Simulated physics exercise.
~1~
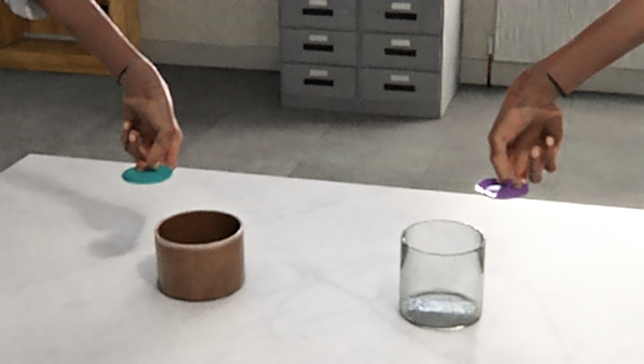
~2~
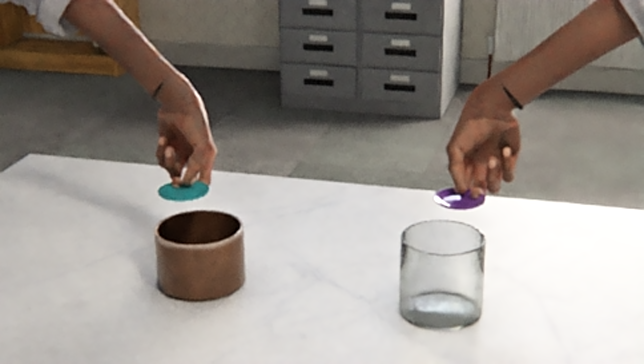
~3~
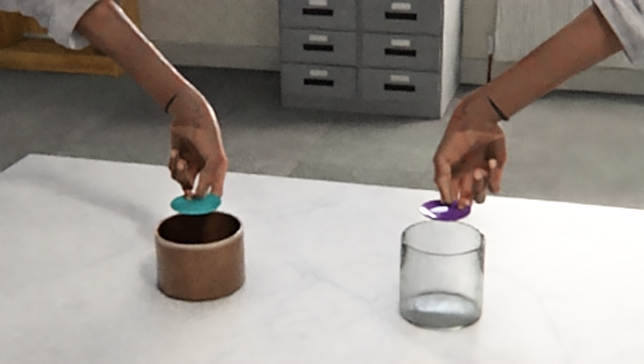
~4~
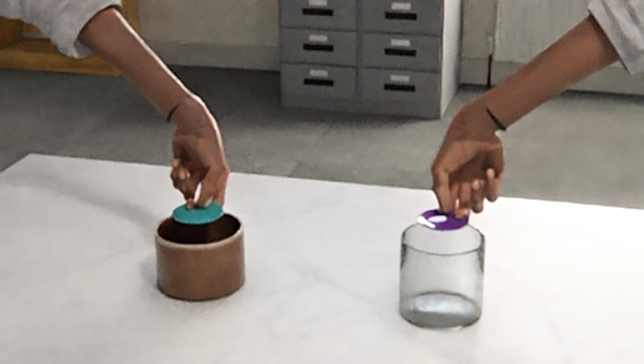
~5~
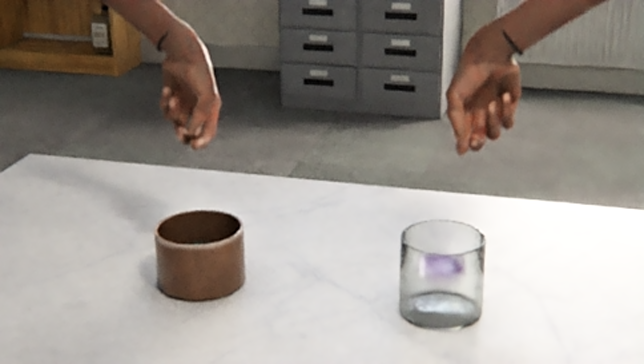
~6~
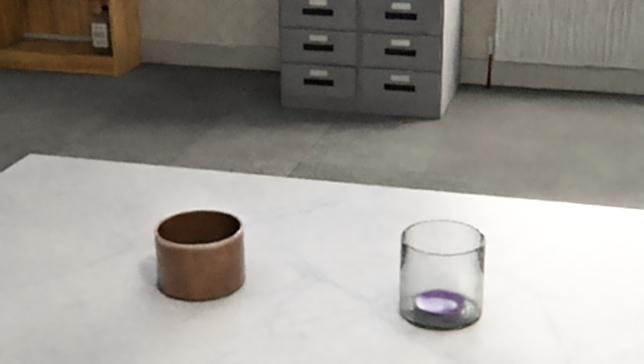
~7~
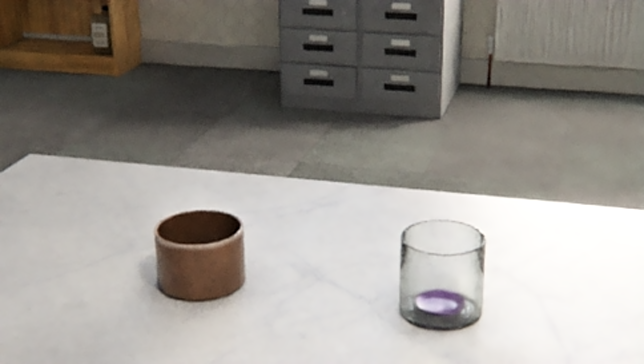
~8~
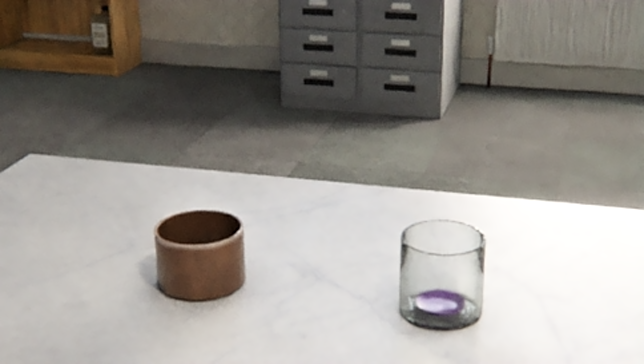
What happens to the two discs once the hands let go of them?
Neither disc stays across the opening. The purple one falls into the clear glass, and the turquoise one falls into the brown mug, where it can no longer be seen.
